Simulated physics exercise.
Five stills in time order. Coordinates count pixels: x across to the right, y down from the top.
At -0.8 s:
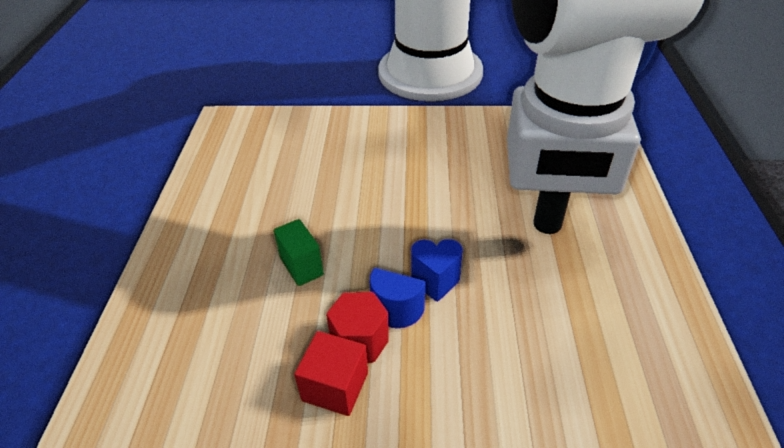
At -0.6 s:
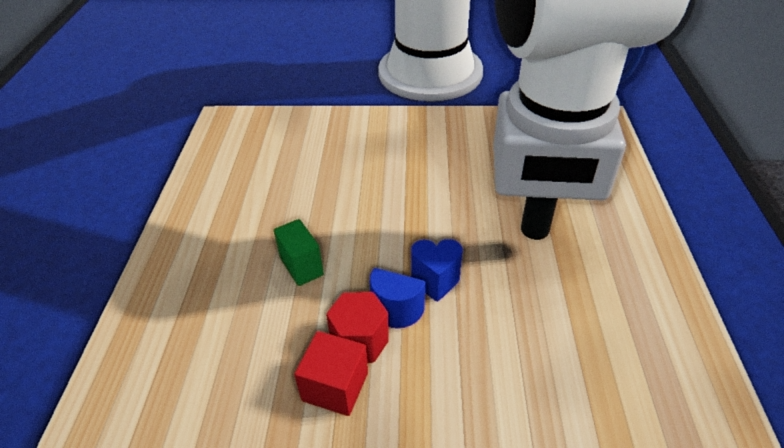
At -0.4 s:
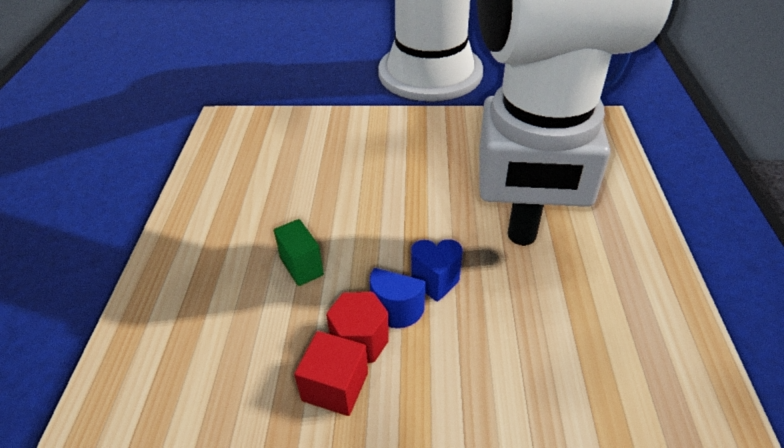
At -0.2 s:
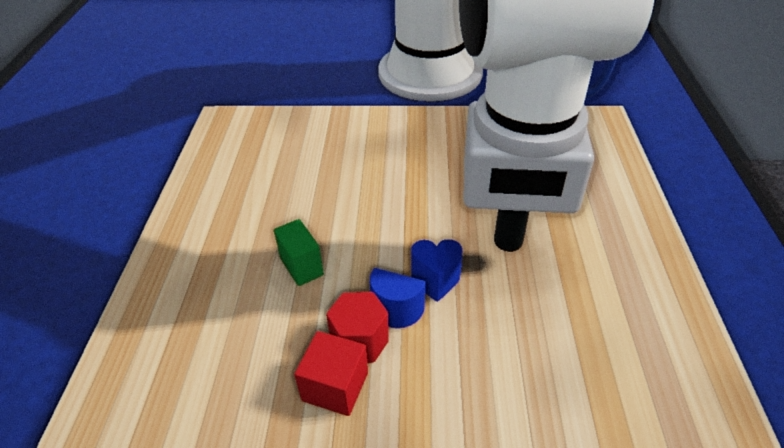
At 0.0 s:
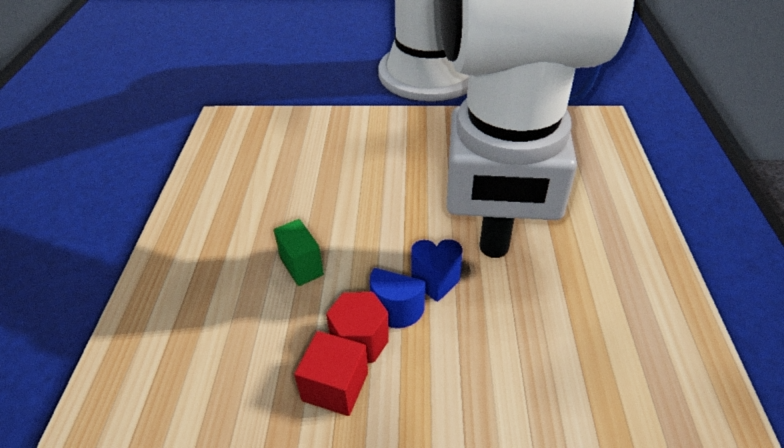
The video shows a robot arm with a black bar moving left and slightly down over a striped wooden board, nearing a blue heart-shaped block, while the green, red and blue blocks on the board all stay still.
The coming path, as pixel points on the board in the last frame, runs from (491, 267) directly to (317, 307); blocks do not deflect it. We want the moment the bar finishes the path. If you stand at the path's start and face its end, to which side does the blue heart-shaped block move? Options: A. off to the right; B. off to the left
The one that fits is A, off to the right.
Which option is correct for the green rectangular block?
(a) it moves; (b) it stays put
Option a.
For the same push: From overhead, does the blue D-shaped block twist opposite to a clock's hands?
I'd say yes.
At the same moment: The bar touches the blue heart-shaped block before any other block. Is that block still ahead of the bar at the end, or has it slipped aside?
Once the path is finished, the blue heart-shaped block lies beside or behind the bar.
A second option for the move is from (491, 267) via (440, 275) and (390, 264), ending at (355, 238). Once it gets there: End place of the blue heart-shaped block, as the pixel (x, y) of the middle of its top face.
Near (361, 252).
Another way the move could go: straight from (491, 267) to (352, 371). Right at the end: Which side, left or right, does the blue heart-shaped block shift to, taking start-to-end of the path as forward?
It's pushed right.
On the path given first. One third of the way, bar at (436, 263); blue heart-shaped block at (400, 258), turned 30° anticlockwise.
Two thirds of the way, bar at (375, 277); red six-sided block at (352, 321); blue D-shaped block at (389, 289), turned 25° anticlockwise; blue heart-shaped block at (346, 253).
At the end, bar at (314, 290); green rectangular block at (285, 230), turned 15° anticlockwise; red six-sided block at (352, 322), turned 15° clockwise; blue D-shaped block at (388, 289), turned 30° anticlockwise; blue heart-shaped block at (324, 250), turned 30° clockwise.
